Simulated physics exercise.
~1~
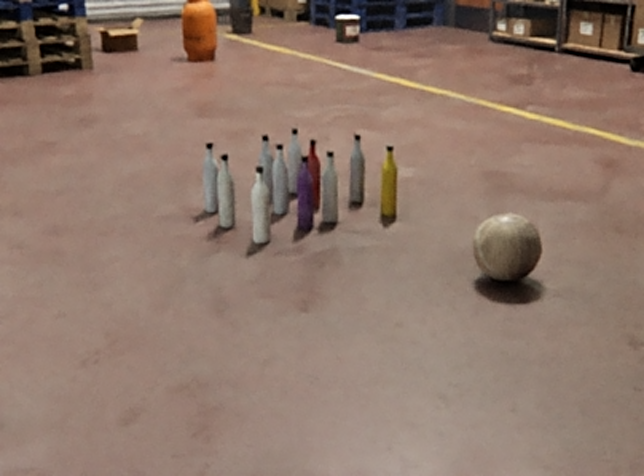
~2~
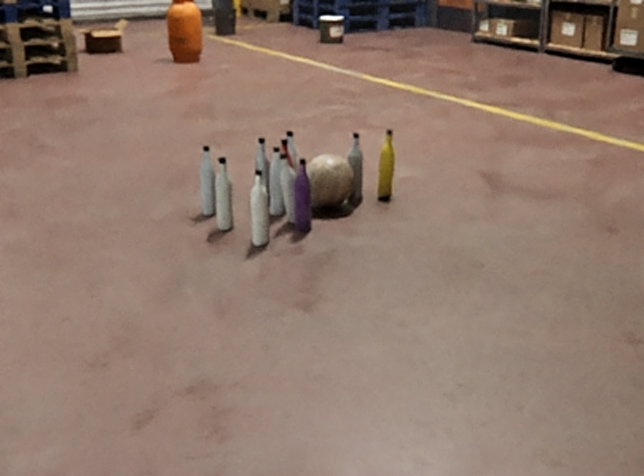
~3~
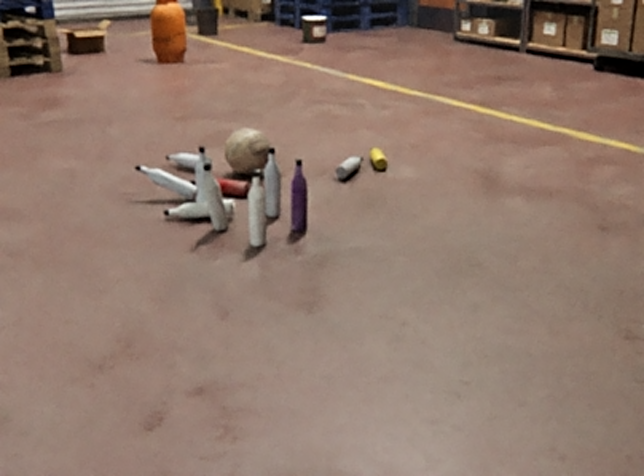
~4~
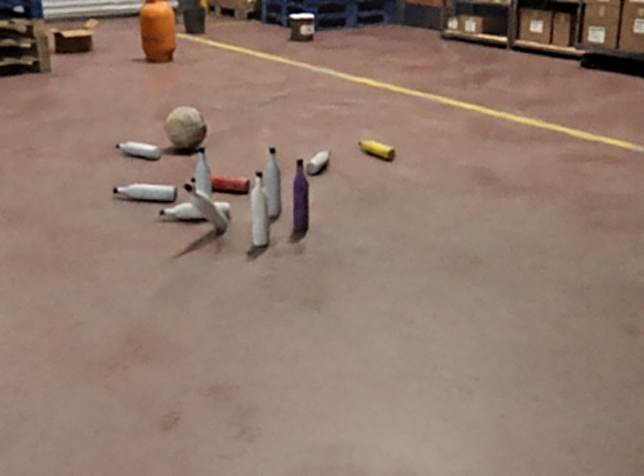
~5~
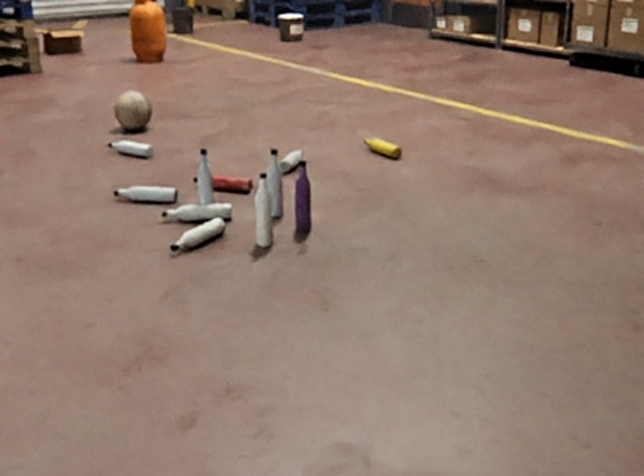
In the video, a wooden ball rolls left across a store room floor into a group of capped bottles, toppling the yellow one, the red one and several pale ones, then rolls away beyond them while the purple bottle and a few pale bottles stay standing.
